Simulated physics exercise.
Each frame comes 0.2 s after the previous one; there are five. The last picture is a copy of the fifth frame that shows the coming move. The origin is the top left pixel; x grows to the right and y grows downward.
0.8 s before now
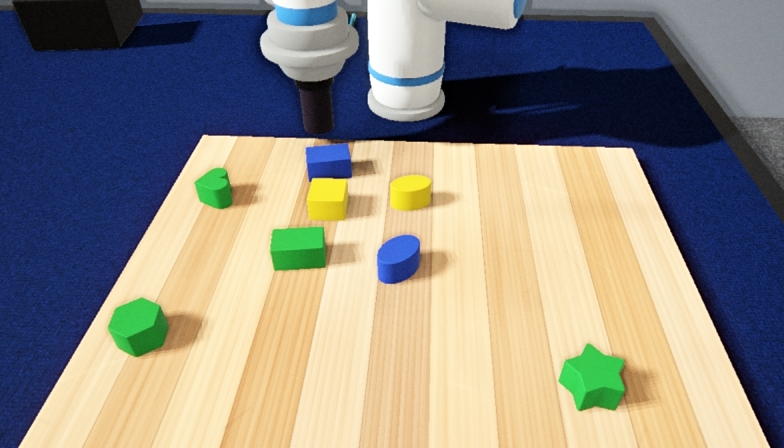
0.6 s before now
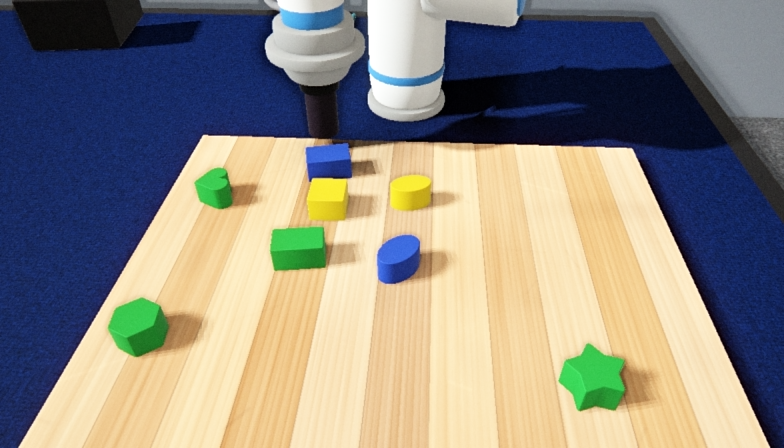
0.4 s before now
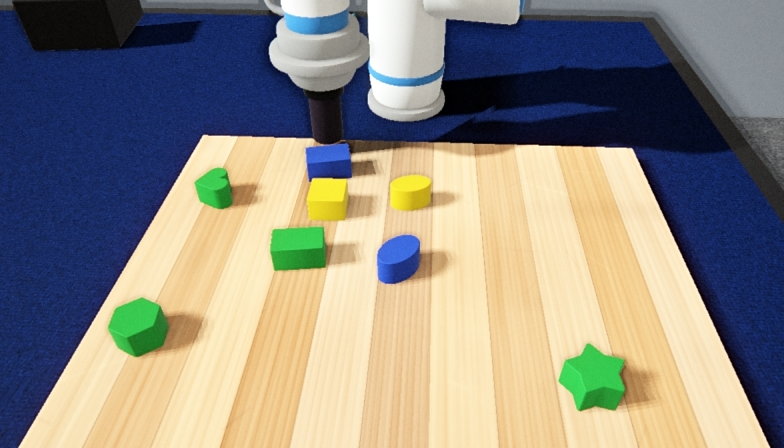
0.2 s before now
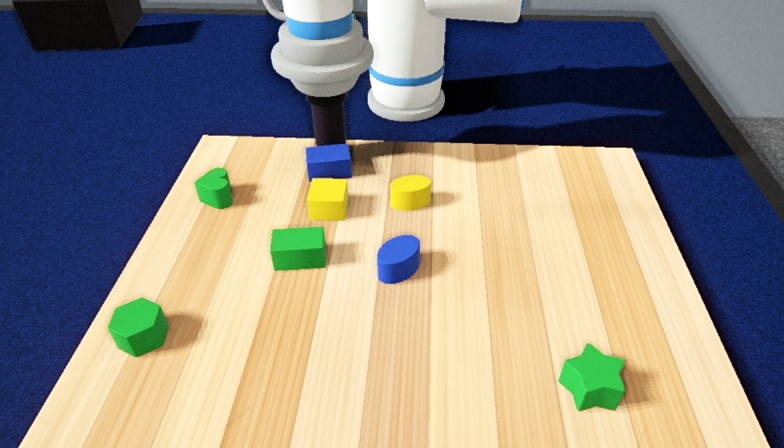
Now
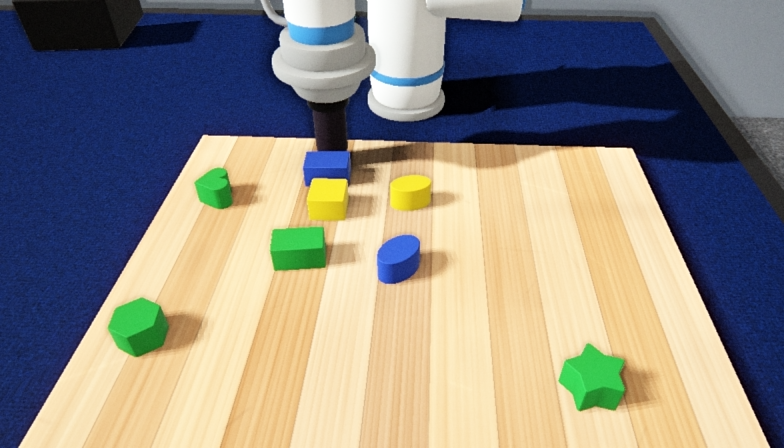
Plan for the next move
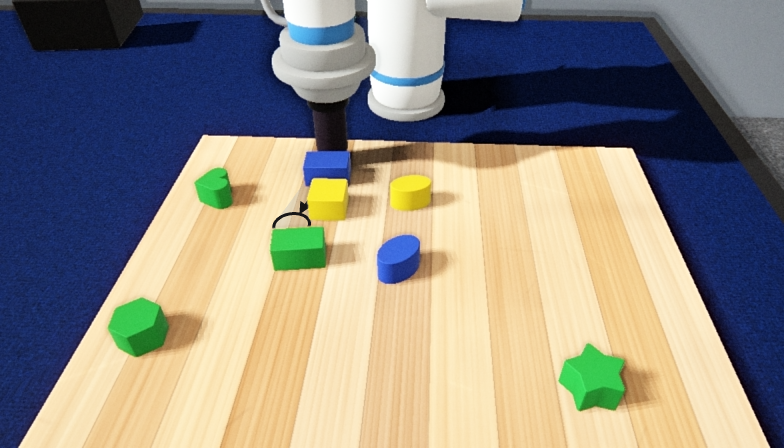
The robot arm's dark post edged right and toward the blue rectangular block at the back of the wooden board, then nudged it slightly toward the yellow block, while the other shapes stayed still.
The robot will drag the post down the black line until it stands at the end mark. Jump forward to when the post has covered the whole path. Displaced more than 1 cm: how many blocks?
That push would leave three or more blocks displaced by more than about 1 cm.
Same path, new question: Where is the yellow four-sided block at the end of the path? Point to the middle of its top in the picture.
It sits at (337, 236).
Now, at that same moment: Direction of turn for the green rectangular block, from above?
Overhead view: Clockwise.
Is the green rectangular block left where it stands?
Final answer: No.
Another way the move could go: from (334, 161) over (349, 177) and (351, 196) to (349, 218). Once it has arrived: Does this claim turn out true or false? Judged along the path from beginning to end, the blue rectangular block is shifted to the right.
The statement is true.
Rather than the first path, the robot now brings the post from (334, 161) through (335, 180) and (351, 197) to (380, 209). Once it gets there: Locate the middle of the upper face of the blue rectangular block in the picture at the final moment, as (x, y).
Located at (337, 199).
The line goes straight from (334, 161) to (292, 225).
The first path, step by step. One third of the way, post at (320, 168); blue rectangular block at (316, 180); yellow four-sided block at (327, 200).
Two thirds of the way, post at (306, 189); green rectangular block at (298, 244), turned 30° clockwise; blue rectangular block at (307, 204), turned 30° anticlockwise; yellow four-sided block at (331, 221), turned 30° anticlockwise.
At the end, post at (290, 212); green rectangular block at (297, 258), turned 25° clockwise; blue rectangular block at (305, 224), turned 45° anticlockwise; yellow four-sided block at (337, 236), turned 50° anticlockwise.
